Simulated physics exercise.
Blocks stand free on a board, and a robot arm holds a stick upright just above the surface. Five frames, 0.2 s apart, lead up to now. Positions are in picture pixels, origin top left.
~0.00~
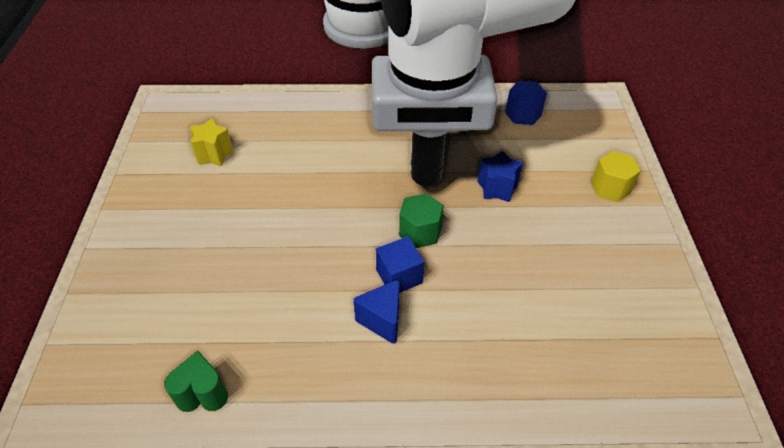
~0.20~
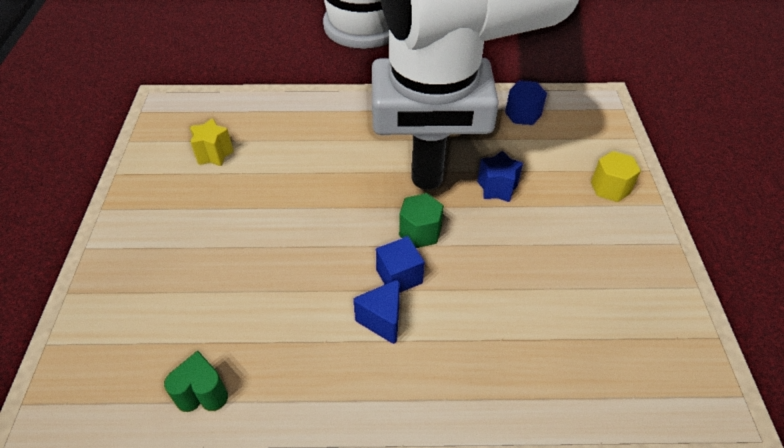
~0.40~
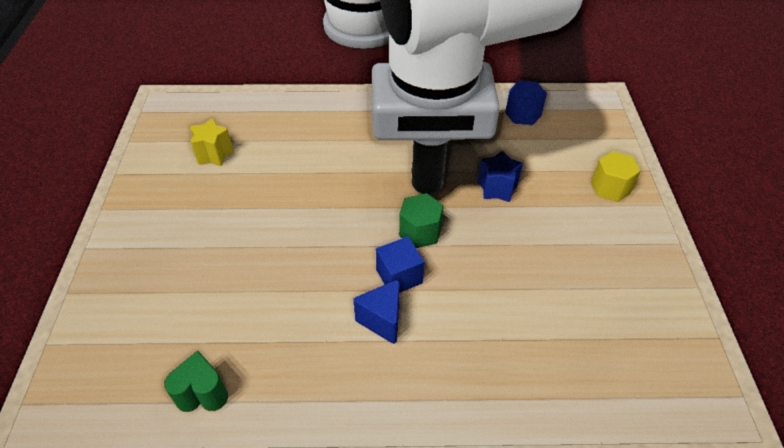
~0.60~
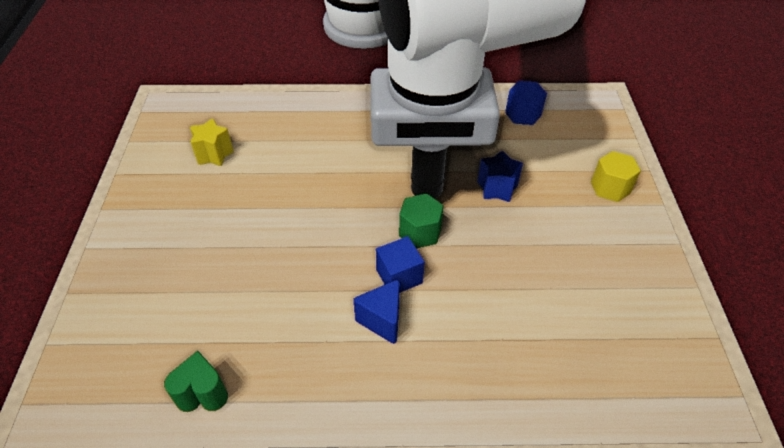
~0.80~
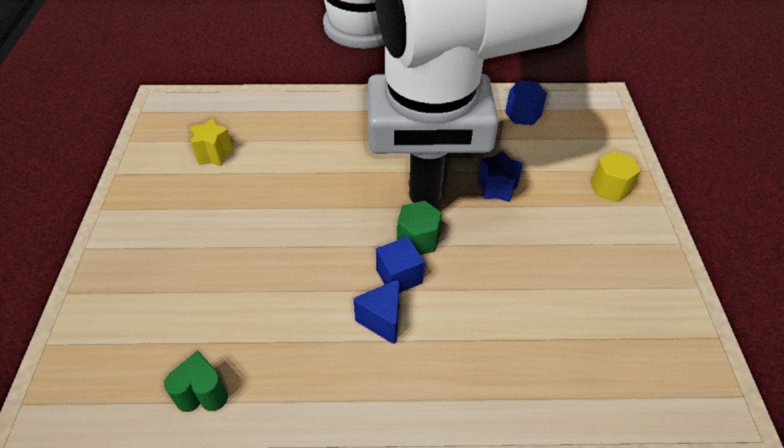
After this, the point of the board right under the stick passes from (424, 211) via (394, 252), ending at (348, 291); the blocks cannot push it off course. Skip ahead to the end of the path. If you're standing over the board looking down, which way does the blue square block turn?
Clockwise, from overhead.
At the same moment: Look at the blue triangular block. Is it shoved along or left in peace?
When the path is over, the blue triangular block has left its spot.
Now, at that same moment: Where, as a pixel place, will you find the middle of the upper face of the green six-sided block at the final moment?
My best guess is (415, 263).
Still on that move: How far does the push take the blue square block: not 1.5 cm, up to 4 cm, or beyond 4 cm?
My estimate: Beyond 4 cm.
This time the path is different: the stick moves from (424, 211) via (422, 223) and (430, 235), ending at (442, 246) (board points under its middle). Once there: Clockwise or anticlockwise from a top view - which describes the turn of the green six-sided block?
From overhead, the rotation is clockwise.
The first path, step by step. One third of the way, stick at (405, 224); blue triangular block at (380, 309), turned 25° clockwise; blue square block at (397, 277), turned 35° clockwise; green six-sided block at (416, 245), turned 40° anticlockwise.
Two thirds of the way, stick at (381, 254); blue triangular block at (376, 322), turned 60° clockwise; blue square block at (408, 300), turned 50° clockwise; green six-sided block at (415, 263), turned 90° anticlockwise.
At the end, stick at (347, 278); blue triangular block at (376, 322), turned 60° clockwise; blue square block at (408, 300), turned 50° clockwise; green six-sided block at (415, 263), turned 95° anticlockwise; blue star block not moved.
